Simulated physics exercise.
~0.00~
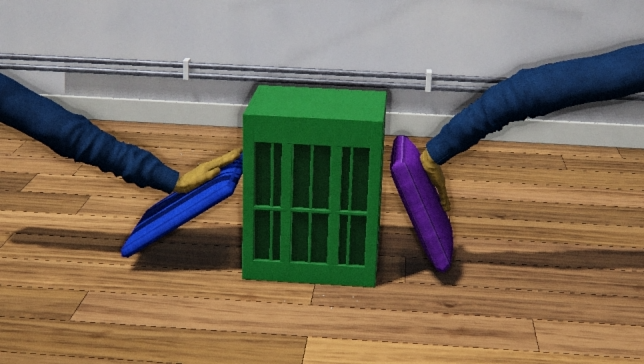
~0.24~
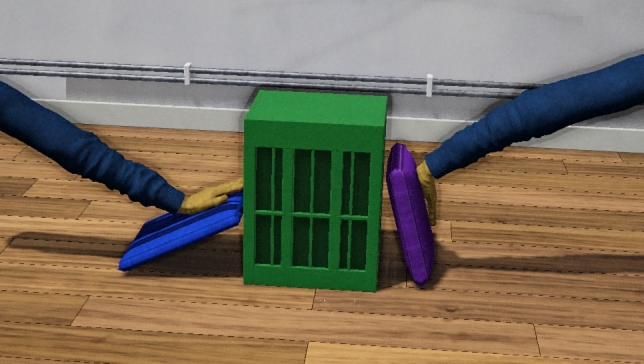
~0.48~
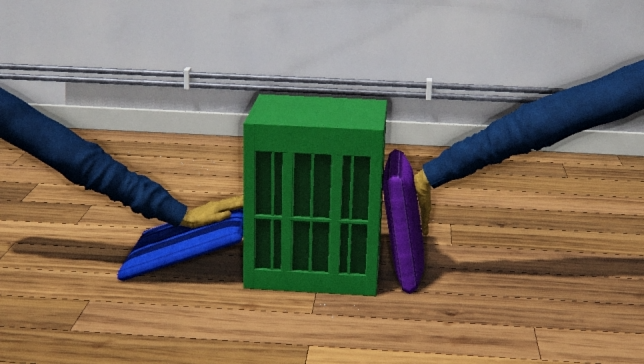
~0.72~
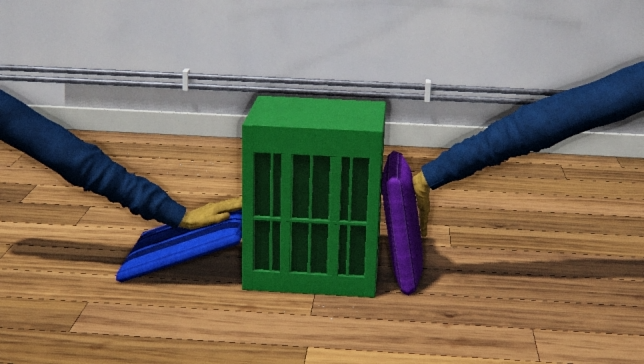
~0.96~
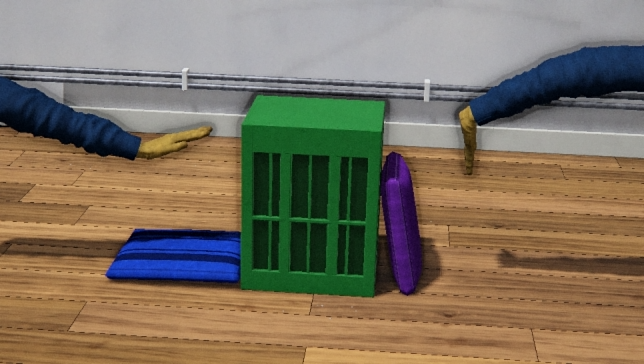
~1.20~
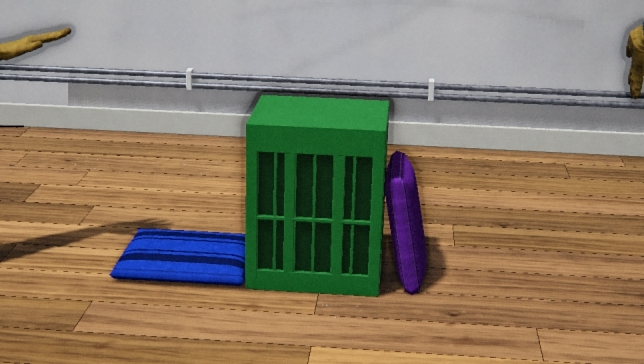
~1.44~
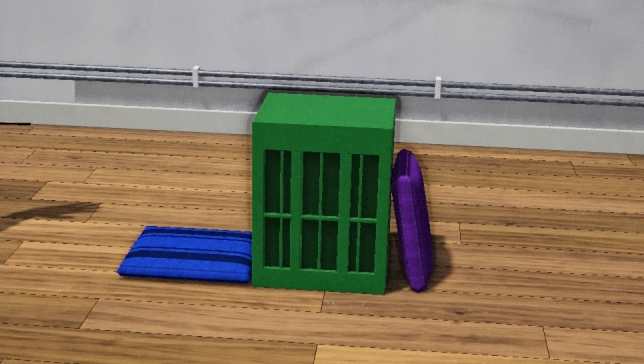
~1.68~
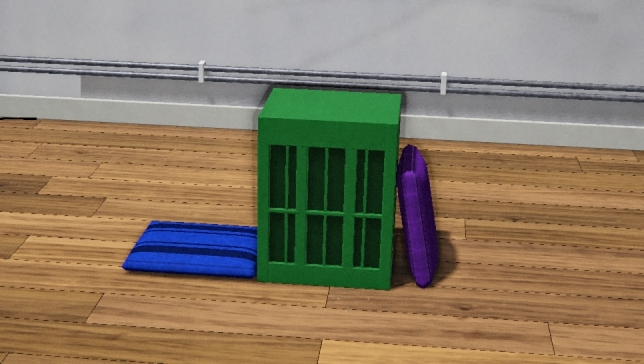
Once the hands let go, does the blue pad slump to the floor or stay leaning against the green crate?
The blue pad slumps and ends up lying flat on the floor to the left of the crate. The purple bag on the right keeps leaning.
Two hands propping a blue pad and a purple bag against a green crate, the pad dropping flat, the bag staying upright.
